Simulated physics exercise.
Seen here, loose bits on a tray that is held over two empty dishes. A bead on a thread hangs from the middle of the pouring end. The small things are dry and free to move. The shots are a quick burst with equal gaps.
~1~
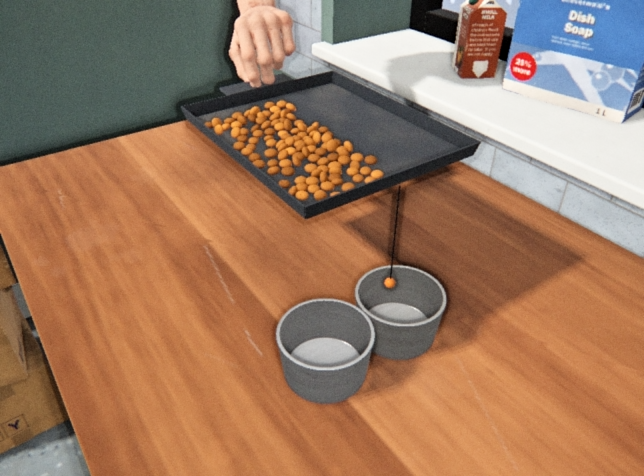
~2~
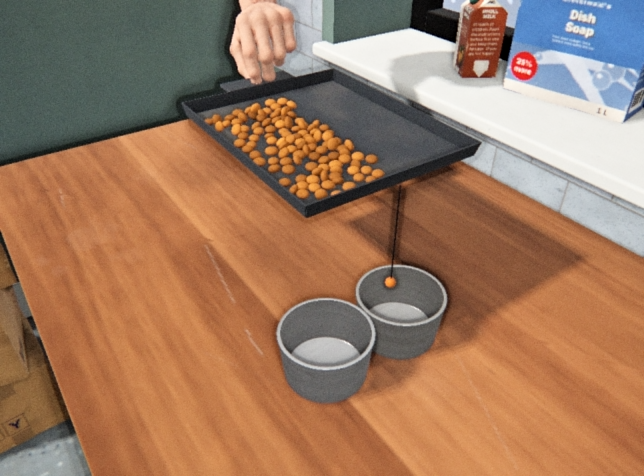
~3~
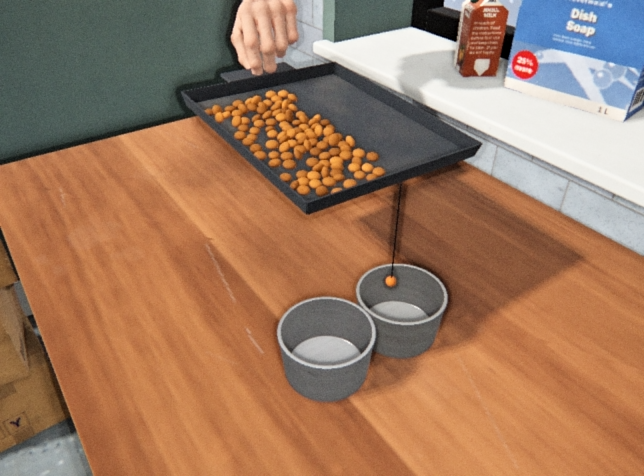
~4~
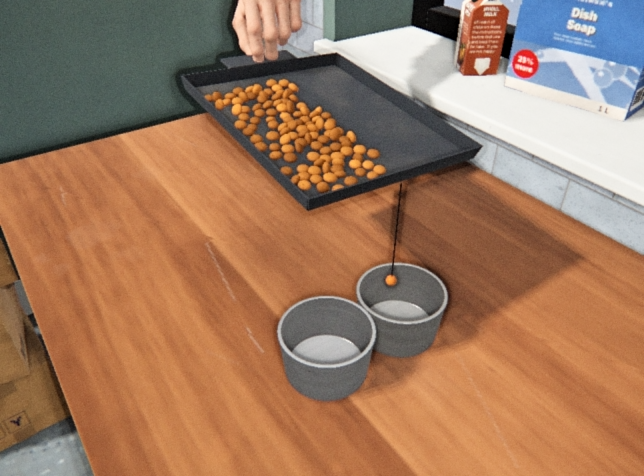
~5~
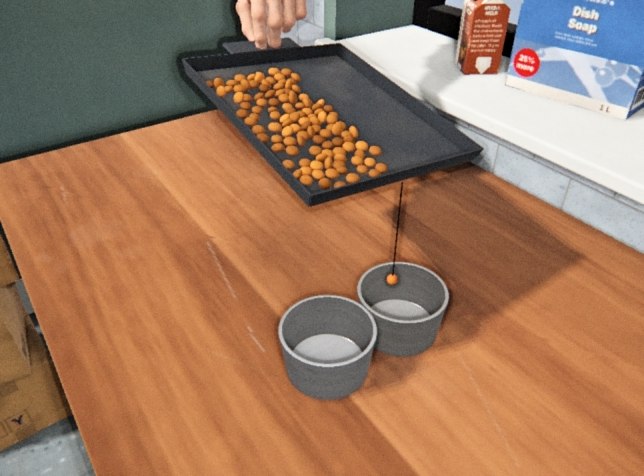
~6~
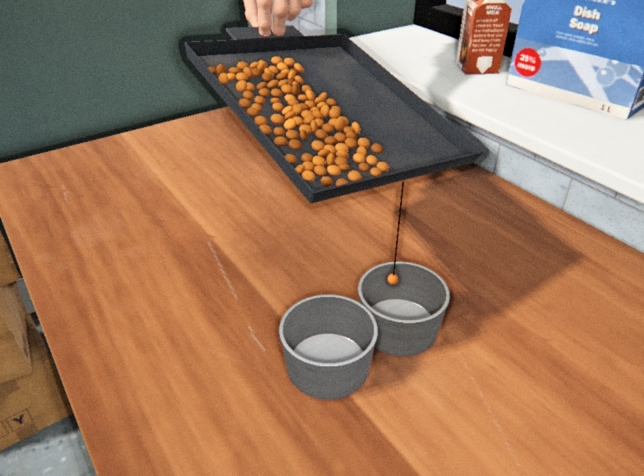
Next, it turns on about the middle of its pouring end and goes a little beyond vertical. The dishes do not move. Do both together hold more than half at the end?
The two hold under half of the load.
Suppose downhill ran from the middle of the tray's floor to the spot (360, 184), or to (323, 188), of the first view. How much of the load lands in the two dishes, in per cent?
In turn 60 and 90 in a hundred.
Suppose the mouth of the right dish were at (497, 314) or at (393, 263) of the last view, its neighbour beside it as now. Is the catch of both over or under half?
First the smaller part, then the smaller part.
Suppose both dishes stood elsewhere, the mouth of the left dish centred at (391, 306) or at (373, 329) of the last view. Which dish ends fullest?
The first try: Right. The second: The right-hand dish.
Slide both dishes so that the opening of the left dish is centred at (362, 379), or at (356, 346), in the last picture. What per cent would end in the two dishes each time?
Near 0 % and 10 %.
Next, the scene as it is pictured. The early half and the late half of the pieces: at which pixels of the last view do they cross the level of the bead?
First near (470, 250), later near (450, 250).
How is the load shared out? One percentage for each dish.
Left dish near 0 in a hundred; right dish near 10.
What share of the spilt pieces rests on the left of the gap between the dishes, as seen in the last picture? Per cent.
Roughly 0 in a hundred.
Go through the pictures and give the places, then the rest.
The first picture shows corners of the pouring end (306, 203) and (475, 141), level; middle of the load (300, 145), bits of cat kibble; left dish (353, 378); right dish (428, 335); bead on its thread (390, 283).
The second picture shows corners of the pouring end (307, 202) and (476, 141), level; middle of the load (301, 143).
The third picture shows corners of the pouring end (308, 199) and (477, 142), tipped barely, lowest at the right corner; middle of the load (302, 137).
The fourth picture shows corners of the pouring end (309, 195) and (478, 145), tipped a little, lowest at the right corner; middle of the load (303, 130).
The fifth picture shows corners of the pouring end (312, 192) and (479, 147), tipped a little, lowest at the right corner; middle of the load (305, 122).
The sixth picture shows corners of the pouring end (315, 189) and (479, 150), tipped clearly, lowest at the right corner; middle of the load (307, 115); left dish (356, 374); right dish (431, 331).
Just after the last frame, tray tipped steeply; the larger part on the tray; just a few outside both; about a tenth in the air.
A moment on, tray tipped right over; about a tenth on the tray; about a tenth in the right dish; roughly half outside both; roughly a quarter in the air.
Further on, tray tipped past a quarter turn; about a tenth in the right dish; the larger part outside both.
When it is over, tray tipped past a quarter turn; not one in the left dish; about a tenth in the right dish; the larger part outside both.
